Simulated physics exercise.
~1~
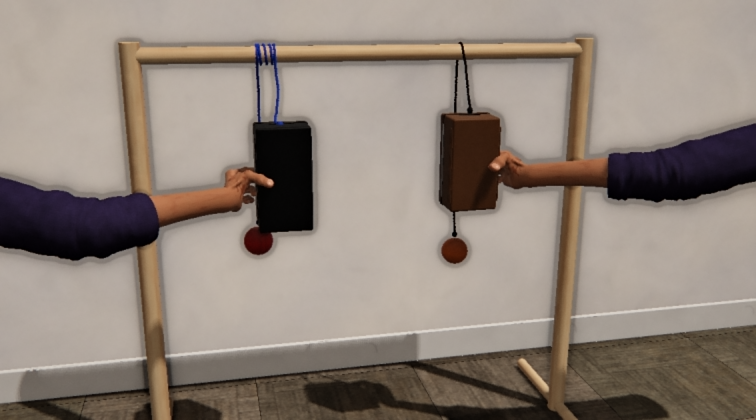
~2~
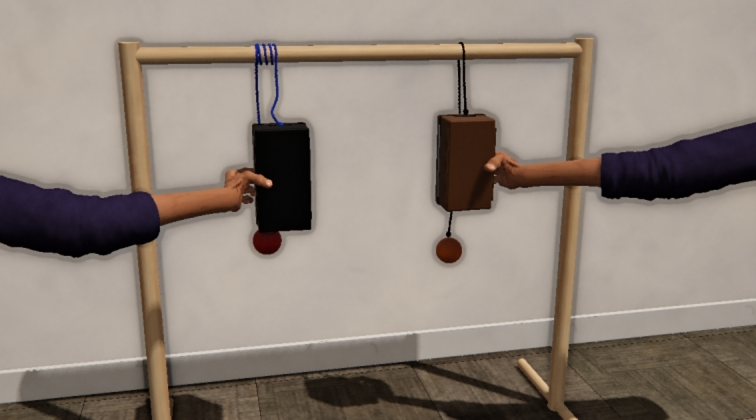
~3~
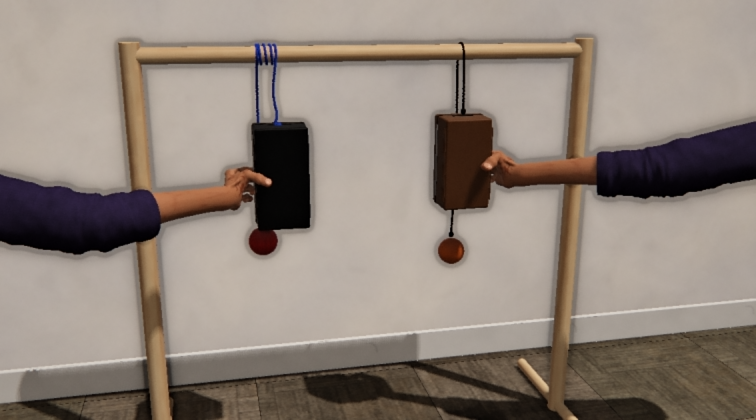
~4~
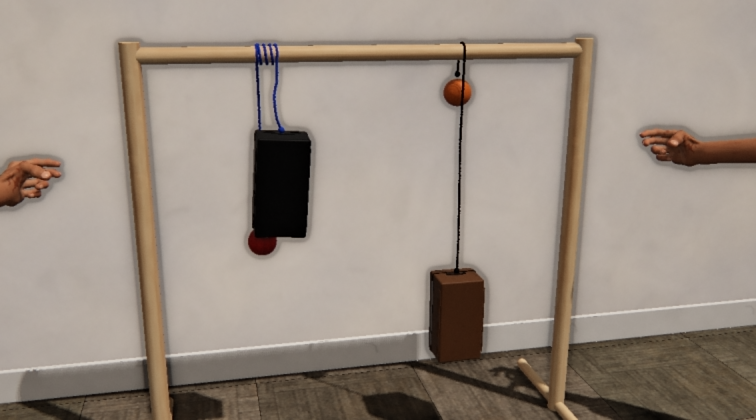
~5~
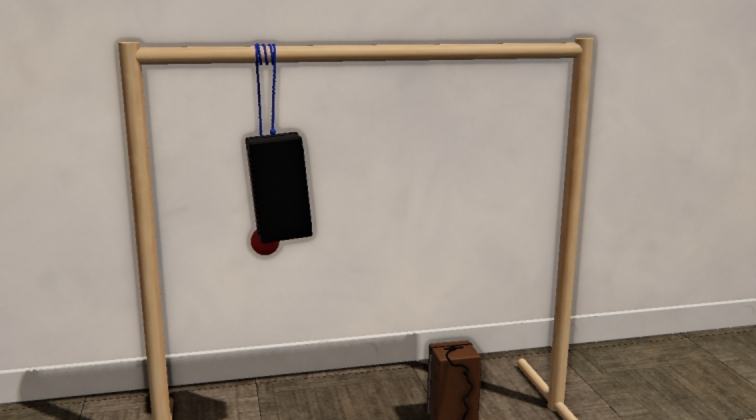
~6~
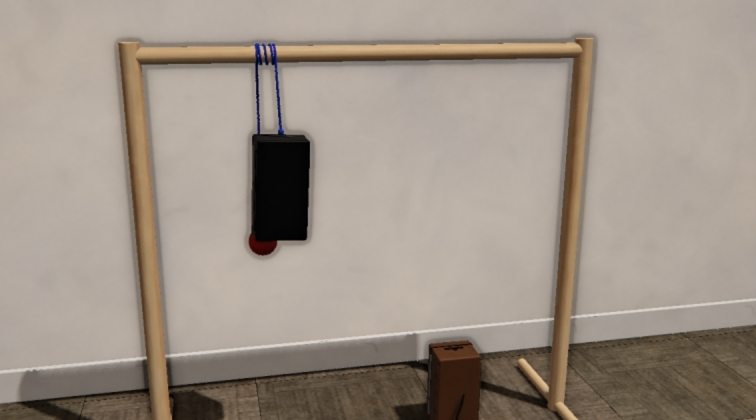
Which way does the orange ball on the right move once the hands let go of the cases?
The orange ball moves up toward the rail as the brown case drops.
